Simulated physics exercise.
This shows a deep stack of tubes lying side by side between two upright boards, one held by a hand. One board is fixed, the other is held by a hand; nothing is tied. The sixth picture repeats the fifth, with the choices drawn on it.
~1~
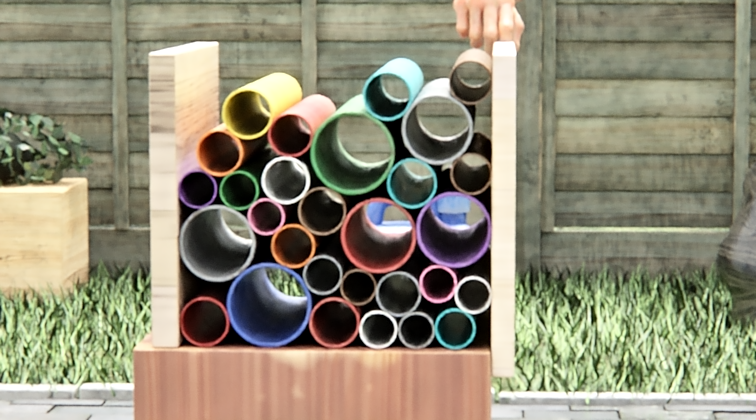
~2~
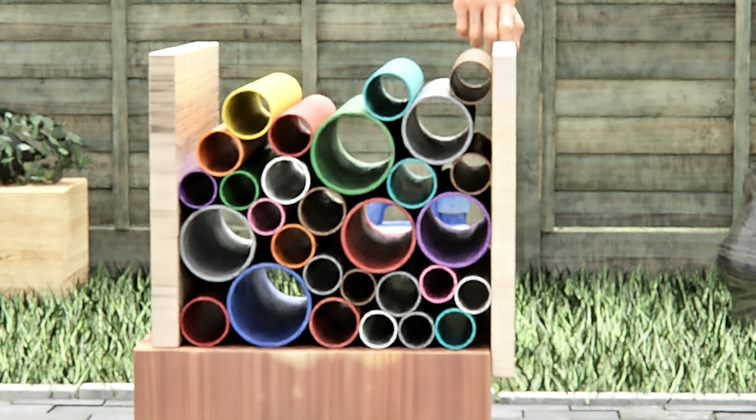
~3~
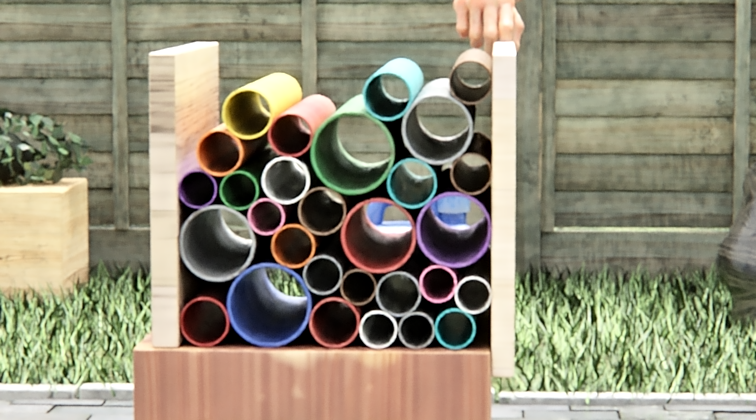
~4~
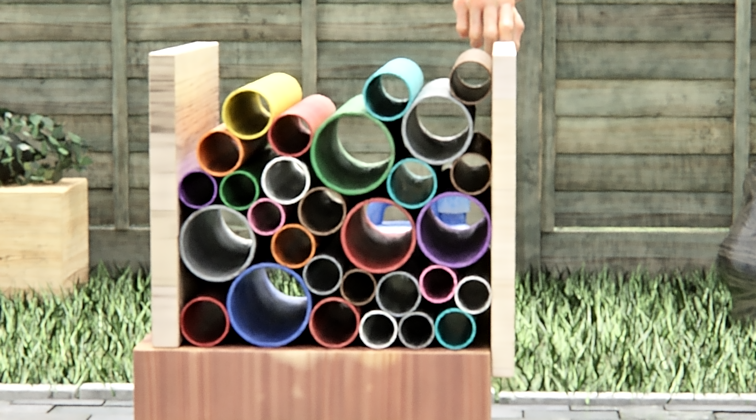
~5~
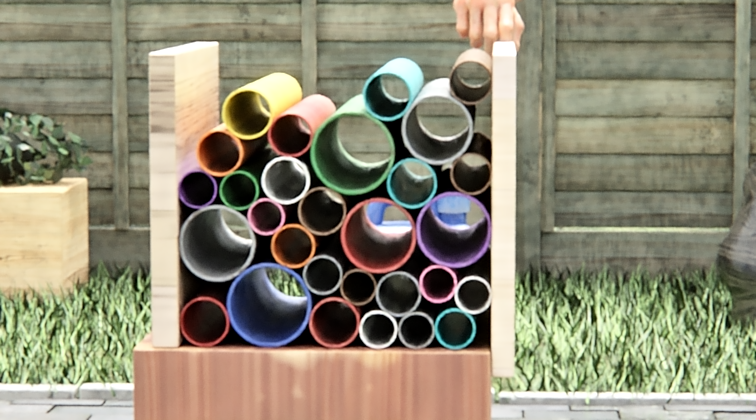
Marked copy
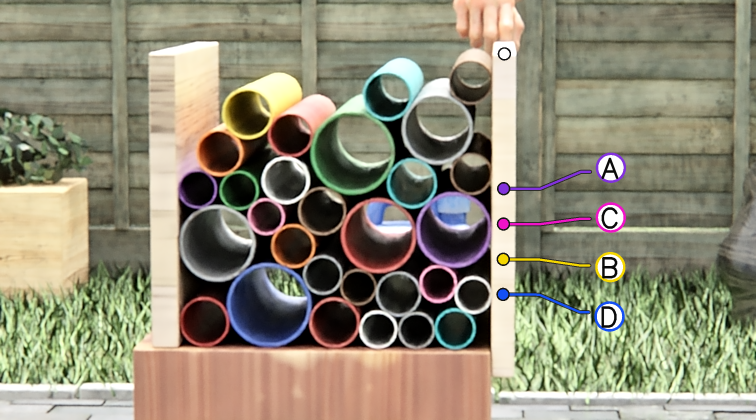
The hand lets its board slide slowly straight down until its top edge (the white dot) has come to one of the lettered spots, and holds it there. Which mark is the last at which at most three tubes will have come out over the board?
The lowest mark that will do is A.
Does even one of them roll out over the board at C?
Yes.
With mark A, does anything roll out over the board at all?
Yes, at A.
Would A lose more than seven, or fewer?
It loses fewer than seven.
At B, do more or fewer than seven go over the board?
At B, fewer than seven.
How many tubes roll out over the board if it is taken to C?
It comes to four.
On the marked copy, A at (504, 189); B at (504, 259); C at (504, 224); D at (503, 294); the white dot at (505, 54).
With A. Early on, top of the board (493, 118).
Further on, top of the board (492, 188).
At the end, top of the board (492, 188), one out over the board.
As for the rest, B four out over the board; C four out over the board; D more than three out over the board.
